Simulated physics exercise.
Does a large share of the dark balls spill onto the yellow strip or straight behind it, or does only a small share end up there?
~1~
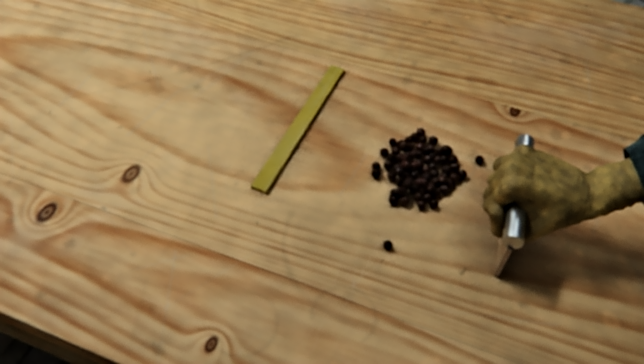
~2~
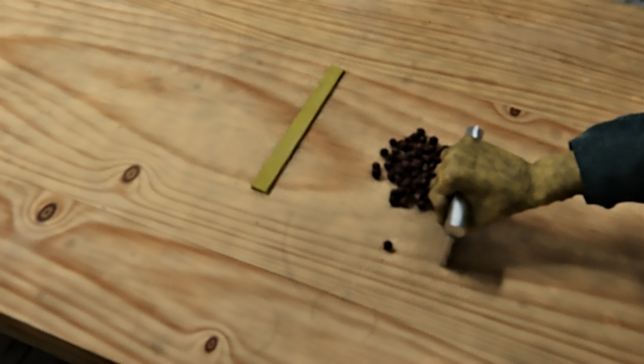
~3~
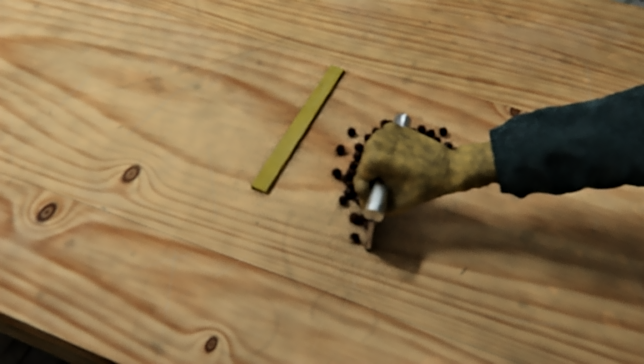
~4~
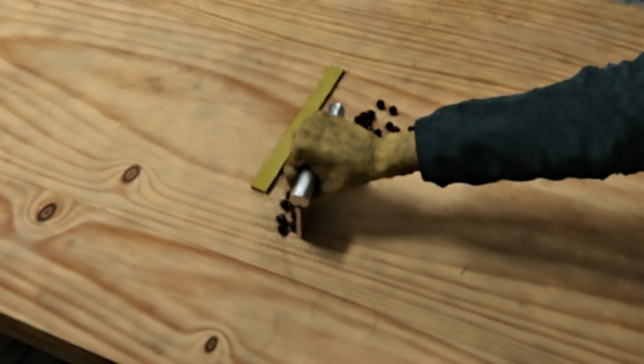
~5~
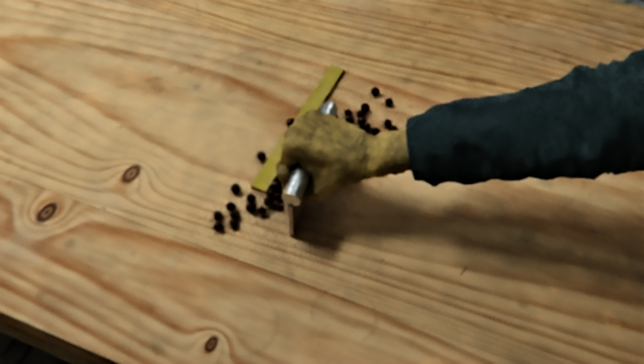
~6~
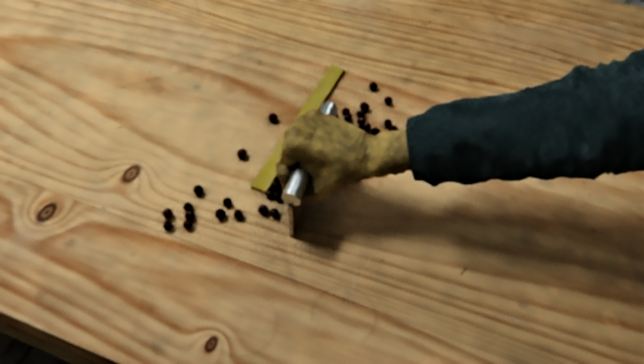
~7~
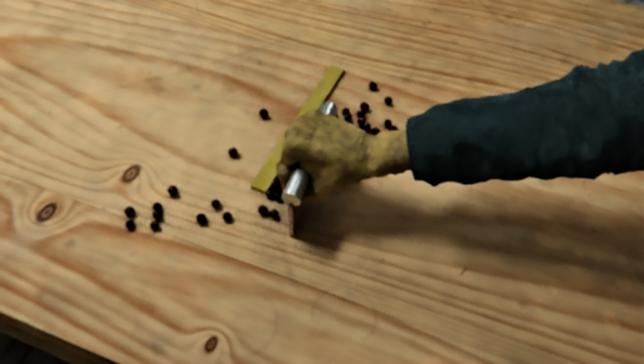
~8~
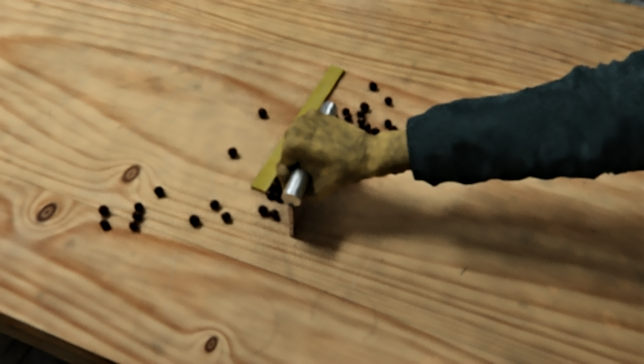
Only a small share ends up there. A couple of balls lie behind the strip, while others rest beyond its lower end or stay on the near side.
